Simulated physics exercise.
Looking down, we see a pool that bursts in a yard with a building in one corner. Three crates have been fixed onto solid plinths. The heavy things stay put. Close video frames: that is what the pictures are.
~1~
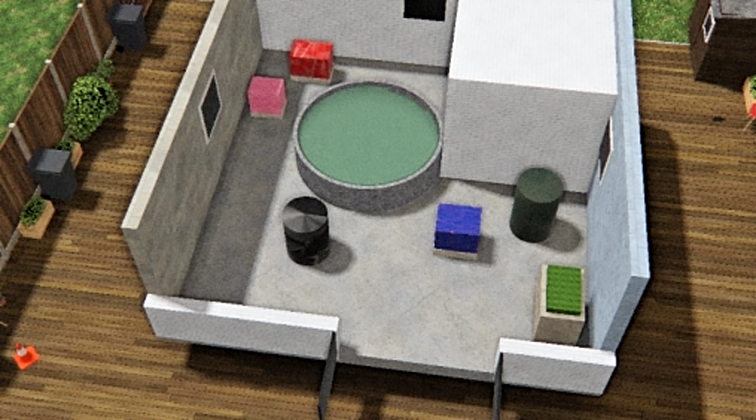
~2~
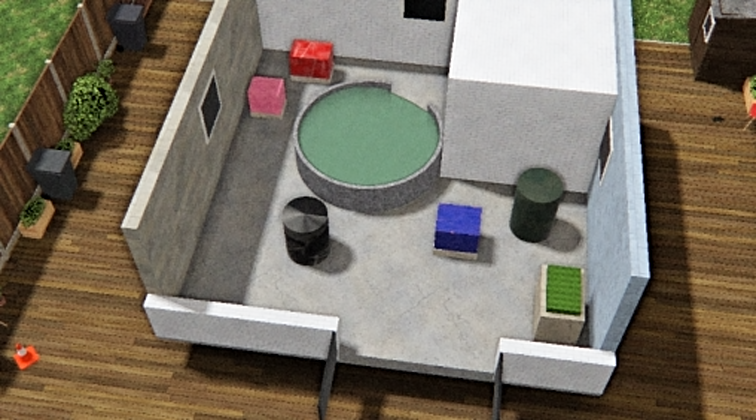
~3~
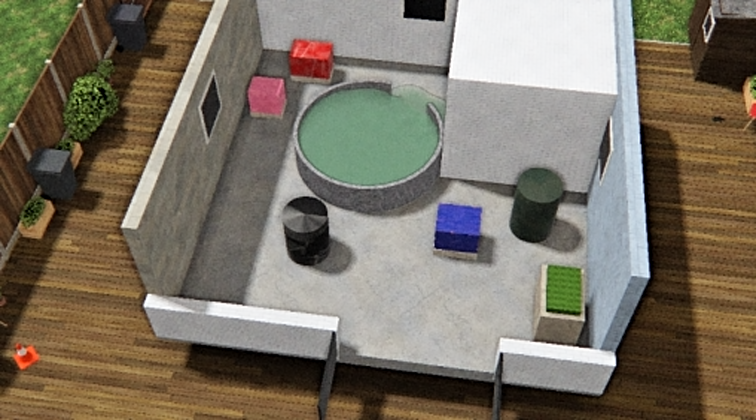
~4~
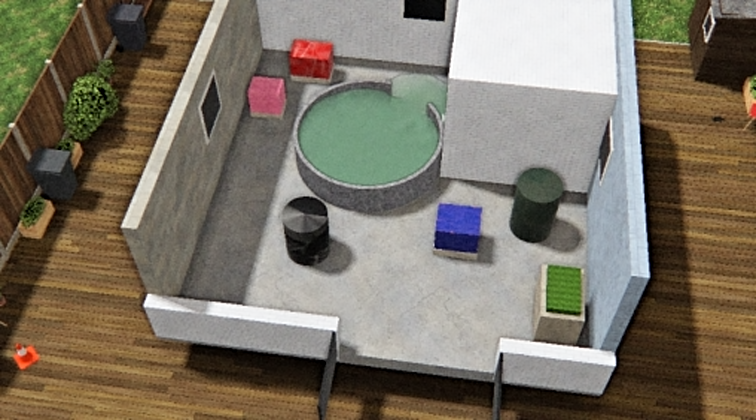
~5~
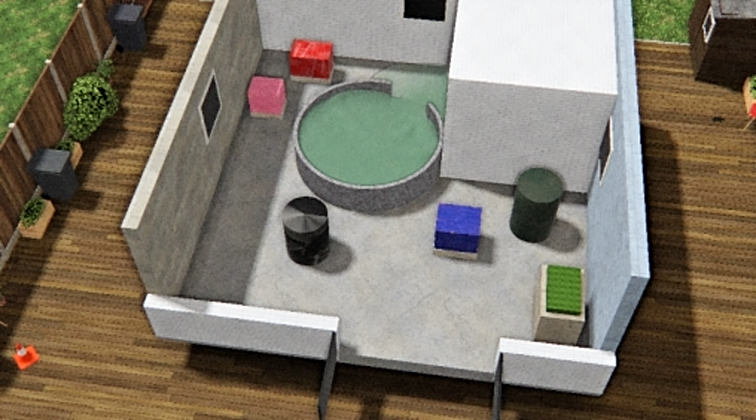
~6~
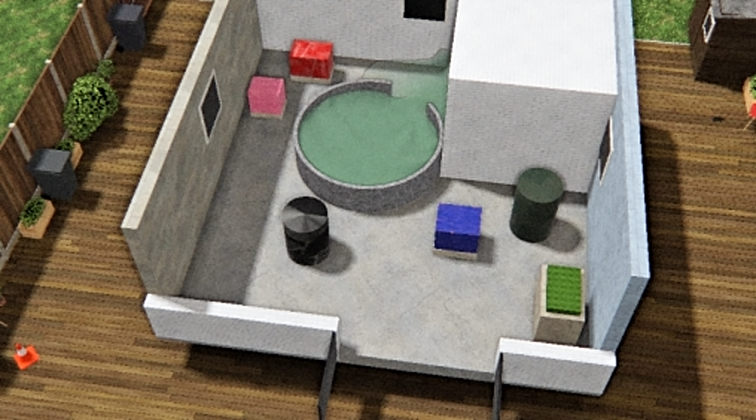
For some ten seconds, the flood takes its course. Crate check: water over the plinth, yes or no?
Pink crate yes, blue crate no, red crate yes.
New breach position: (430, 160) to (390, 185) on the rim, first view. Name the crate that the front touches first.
The blue crate.
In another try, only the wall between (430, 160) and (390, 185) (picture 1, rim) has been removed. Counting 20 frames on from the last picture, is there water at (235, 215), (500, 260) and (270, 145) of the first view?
Read off point by point, the answer is not soaked, soaking, not soaked.
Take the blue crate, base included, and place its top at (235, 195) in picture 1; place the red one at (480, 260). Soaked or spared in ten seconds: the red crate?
Result for red: Untouched.
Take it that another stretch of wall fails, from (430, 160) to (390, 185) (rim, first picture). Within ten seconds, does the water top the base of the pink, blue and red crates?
Going crate by crate, the pink one comes through dry, the blue one gets flooded and the red one comes through dry.
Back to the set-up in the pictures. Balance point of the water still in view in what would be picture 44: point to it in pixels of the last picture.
I'd say around (346, 136).
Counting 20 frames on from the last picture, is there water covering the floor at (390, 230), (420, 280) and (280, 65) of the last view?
Going through them in order, I'd say clear, clear and drenched.
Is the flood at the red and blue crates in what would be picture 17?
Checking each: Red crate affirmative; blue crate negative.
A moment on, water covers 10 % of the floor; the pink crate not reached, the blue crate not reached, the red crate not reached.
Next, water covers 15 % of the floor; the pink crate not reached, the blue crate not reached, the red crate water round its plinth.
Then, water covers 30 % of the floor; the pink crate water round its plinth, the blue crate not reached, the red crate water round its plinth.
Later, water covers 50 % of the floor; the pink crate water round its plinth, the blue crate not reached, the red crate water round its plinth.
In the end, water covers 85 % of the floor; the pink crate was topped, the blue crate stayed above the water, the red crate was topped.
